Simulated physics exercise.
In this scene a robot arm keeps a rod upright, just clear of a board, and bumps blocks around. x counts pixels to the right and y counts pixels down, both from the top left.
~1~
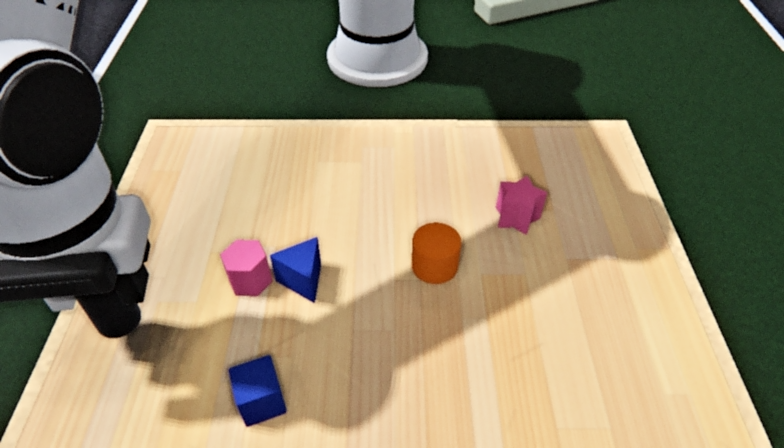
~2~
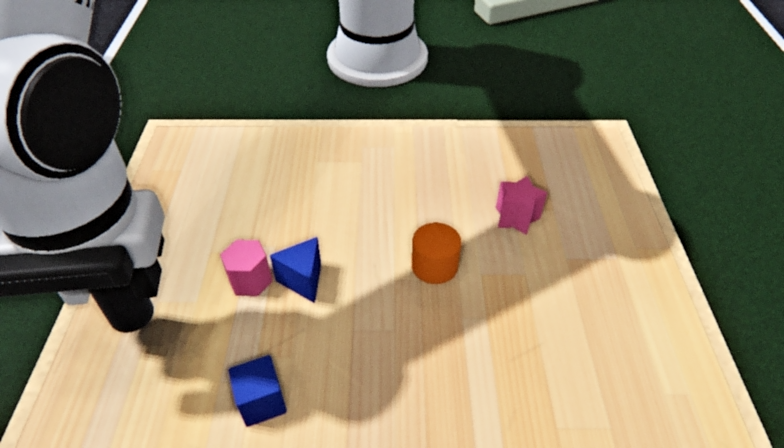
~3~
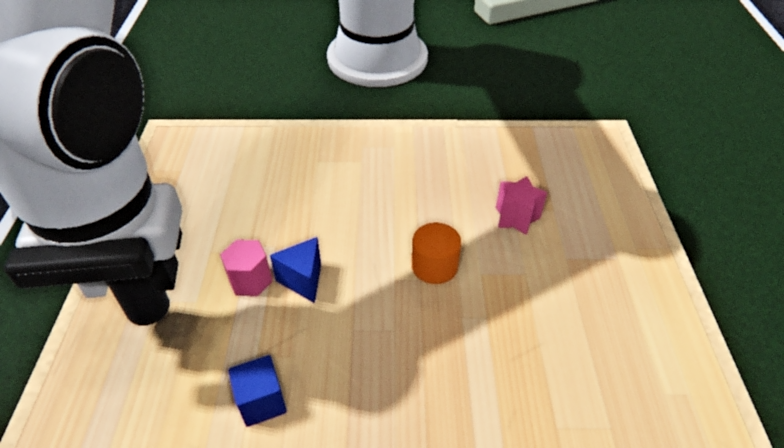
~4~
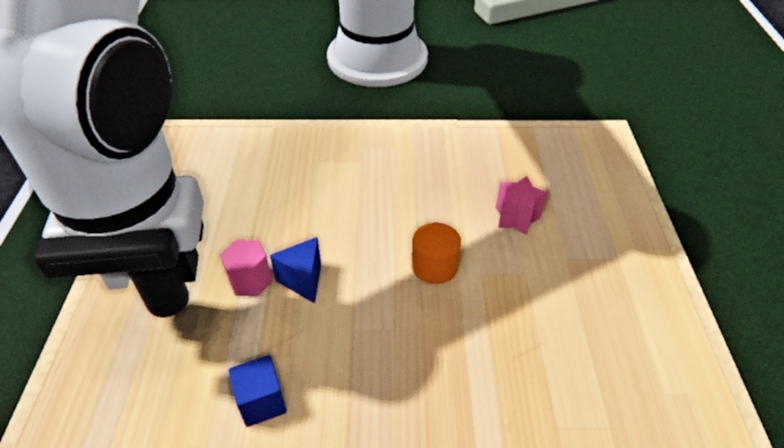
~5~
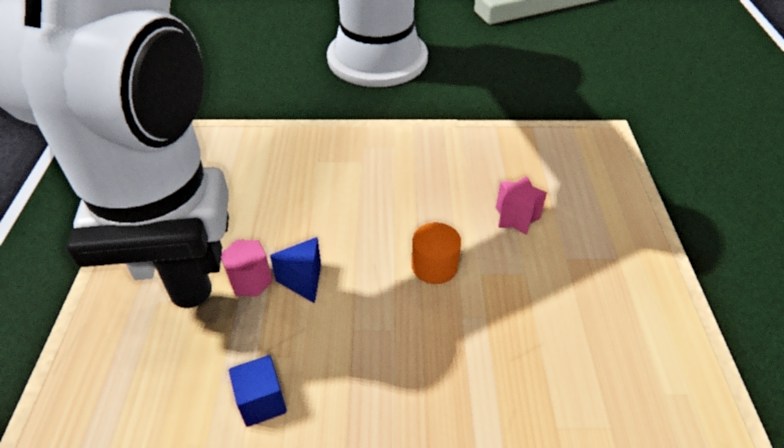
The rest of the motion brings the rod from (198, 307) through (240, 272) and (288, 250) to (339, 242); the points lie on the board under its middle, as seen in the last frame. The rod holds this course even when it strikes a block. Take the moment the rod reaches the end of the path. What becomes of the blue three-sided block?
It will end up elsewhere.
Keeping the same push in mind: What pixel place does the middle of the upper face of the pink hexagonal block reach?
Final place: (373, 207).
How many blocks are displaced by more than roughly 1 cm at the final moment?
The number of blocks that move over 1 cm is two.
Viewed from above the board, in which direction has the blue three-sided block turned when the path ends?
With the clock.
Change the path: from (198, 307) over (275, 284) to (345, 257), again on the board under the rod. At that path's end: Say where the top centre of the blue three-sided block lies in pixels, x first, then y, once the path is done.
It comes to (379, 228).
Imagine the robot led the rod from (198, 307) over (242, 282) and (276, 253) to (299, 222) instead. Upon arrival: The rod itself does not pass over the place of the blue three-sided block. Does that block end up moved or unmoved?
Once the rod is done, the blue three-sided block is in a new spot.
The first path, step by step. One third of the way, rod (235, 257); pink hexagonal block (272, 237), turned 15° clockwise; blue three-sided block (316, 255), turned 30° clockwise.
Two thirds of the way, rod (285, 236); pink hexagonal block (322, 218), turned 25° clockwise; blue three-sided block (326, 257), turned 60° clockwise.
At the end, rod (337, 228); pink hexagonal block (373, 207), turned 15° clockwise; blue three-sided block (326, 257), turned 60° clockwise.
